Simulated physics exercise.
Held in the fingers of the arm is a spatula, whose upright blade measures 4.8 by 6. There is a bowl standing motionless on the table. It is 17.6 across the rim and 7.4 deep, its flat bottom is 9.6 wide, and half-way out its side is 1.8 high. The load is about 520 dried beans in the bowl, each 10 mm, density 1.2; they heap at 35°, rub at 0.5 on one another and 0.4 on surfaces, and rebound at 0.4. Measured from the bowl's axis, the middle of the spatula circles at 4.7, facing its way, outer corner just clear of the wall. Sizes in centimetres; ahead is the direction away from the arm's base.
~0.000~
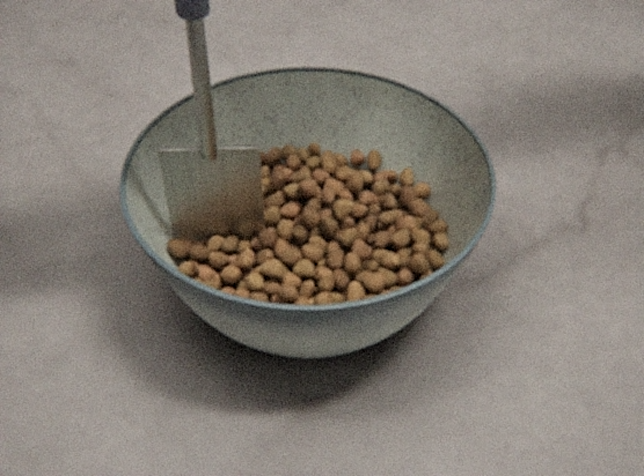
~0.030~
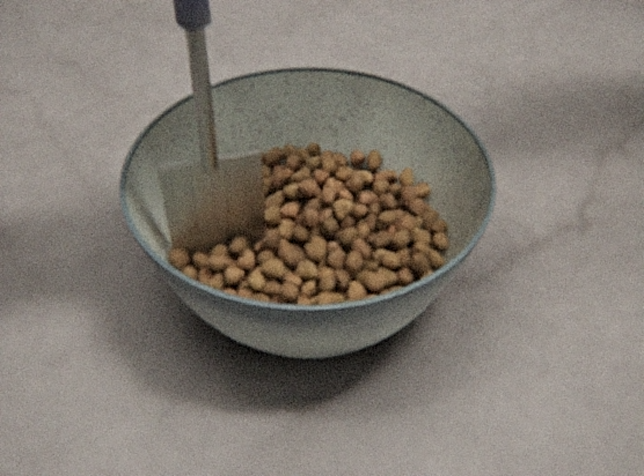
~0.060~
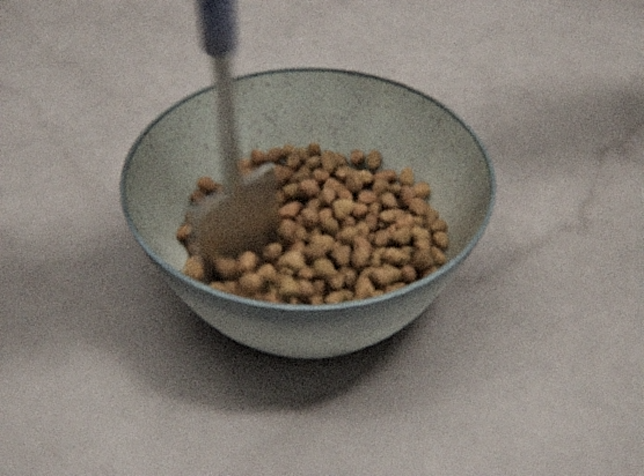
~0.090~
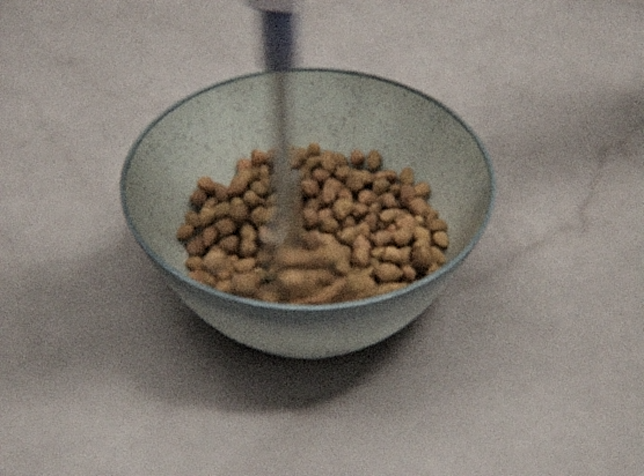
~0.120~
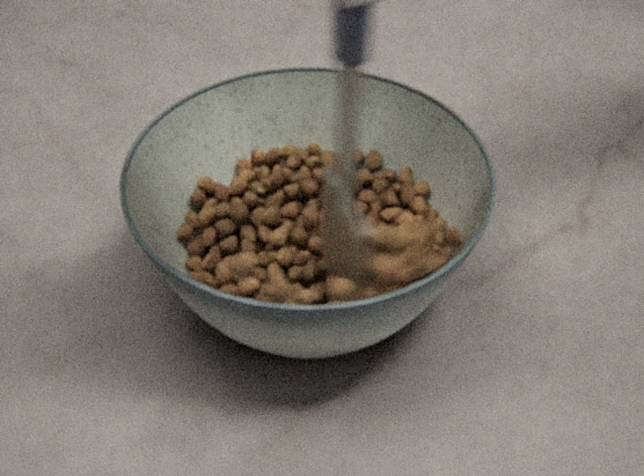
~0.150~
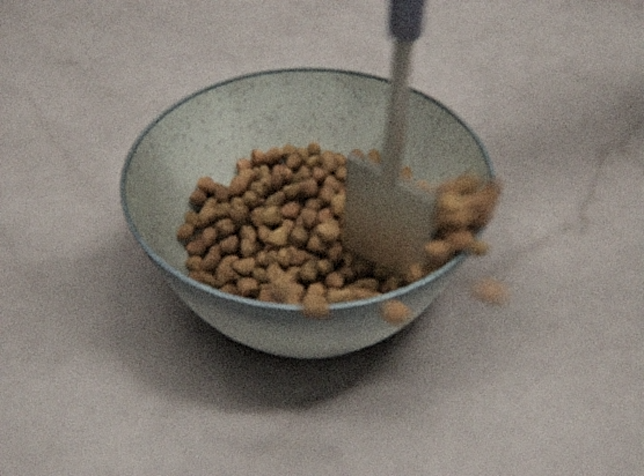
The video shows a flat-bladed spatula sweeping from left to right through a heap of brown beans in a speckled, pale green bowl, pushing them up against the right side as a few fly over the rim.
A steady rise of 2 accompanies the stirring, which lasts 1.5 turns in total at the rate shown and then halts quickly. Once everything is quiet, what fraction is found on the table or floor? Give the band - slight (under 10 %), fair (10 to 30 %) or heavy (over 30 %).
Band: Fair.
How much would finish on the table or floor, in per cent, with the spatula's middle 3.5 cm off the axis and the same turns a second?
In that case roughly 25 per cent.
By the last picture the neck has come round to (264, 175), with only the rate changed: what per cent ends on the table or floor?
About 5 %.
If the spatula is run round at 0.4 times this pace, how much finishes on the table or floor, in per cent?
Roughly 0 per cent.
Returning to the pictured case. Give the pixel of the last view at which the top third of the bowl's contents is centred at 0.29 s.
Centre estimate: Approx. (267, 182) px.
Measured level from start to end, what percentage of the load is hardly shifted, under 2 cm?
I'd put it at about 70 in a hundred.
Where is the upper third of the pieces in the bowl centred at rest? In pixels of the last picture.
I'd put it at about (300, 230).
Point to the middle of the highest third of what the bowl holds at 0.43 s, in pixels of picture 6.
Centre, approx.: (292, 232).
After 0.29 s, 292° round, highest piece 12 above the table; 476 in the bowl, 7 on the table or floor, 42 in flight or on the tool.
After 0.43 s, 83° round, highest piece 9 above the table; 457 in the bowl, 52 on the table or floor, 16 in flight or on the tool.
After 0.70 s, 180° round, highest piece 5 above the table; 455 in the bowl, 70 on the table or floor.
After 1.40 s, 180° round, highest piece 5 above the table; 455 in the bowl, 70 on the table or floor.
At rest, 455 in the bowl, 70 on the table or floor. That is 13 % on the table or floor.
